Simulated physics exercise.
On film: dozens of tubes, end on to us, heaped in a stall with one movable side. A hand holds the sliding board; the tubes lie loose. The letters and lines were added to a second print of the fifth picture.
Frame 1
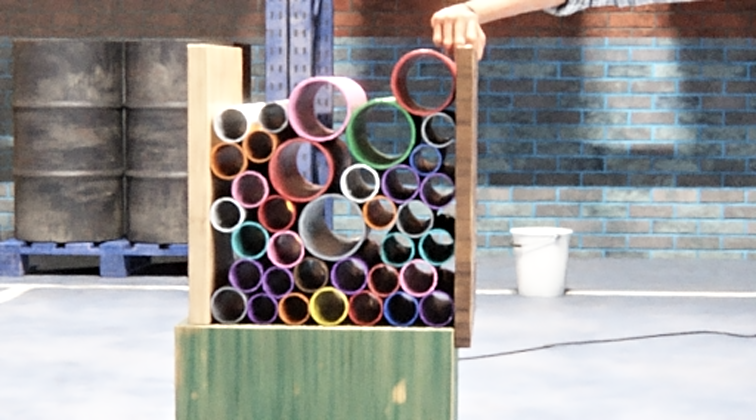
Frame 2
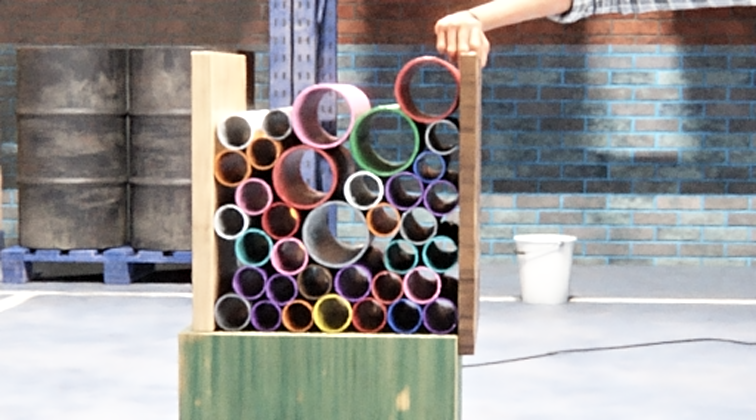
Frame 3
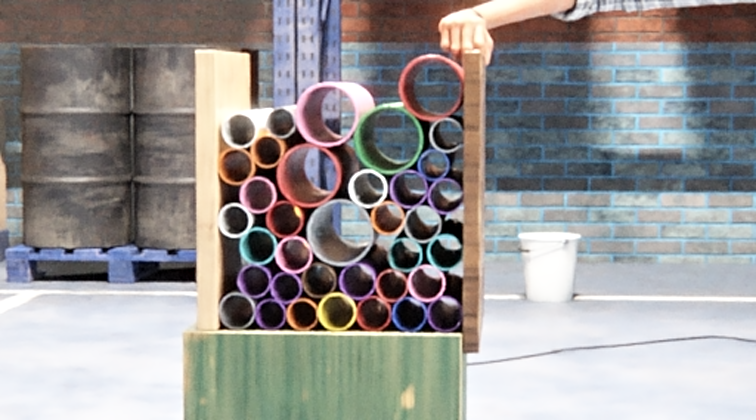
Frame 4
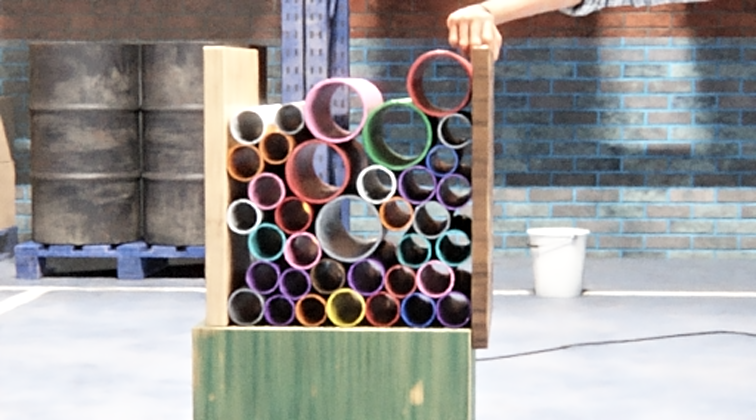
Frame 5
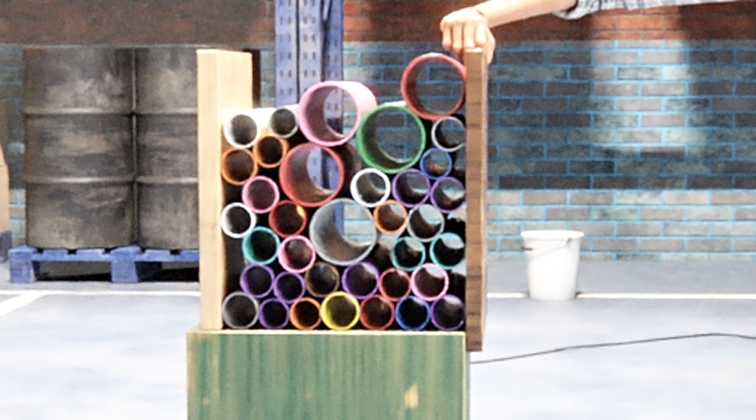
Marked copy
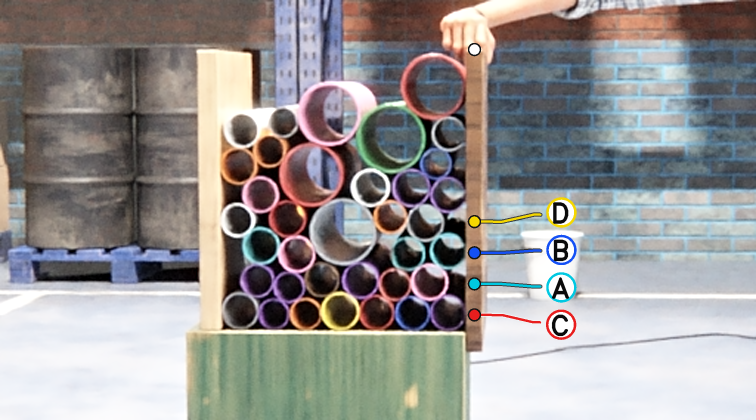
In a warehouse-like space with a brick wall and dark barrels, a hand rests on top of the right-hand board beside a stack of colourful tubes; the view shifts slightly while the hand, board and tubes stay still.
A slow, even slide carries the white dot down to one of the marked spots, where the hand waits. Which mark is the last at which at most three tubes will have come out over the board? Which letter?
The last mark within the limit is D.
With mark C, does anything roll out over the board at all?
At C: Yes.
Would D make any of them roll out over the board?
Yes, at D.
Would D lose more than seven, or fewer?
Fewer than seven.
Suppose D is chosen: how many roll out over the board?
The count is two.
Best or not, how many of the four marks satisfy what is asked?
One of them.
On the marked copy, A at (474, 284); B at (474, 253); C at (474, 315); D at (474, 221); the white dot at (474, 50).
With D. Early on, top of the board (466, 124).
Further on, top of the board (466, 208).
At the end, top of the board (466, 221), two out over the board.
As for the rest, A more than three out over the board; B four out over the board; C more than three out over the board.
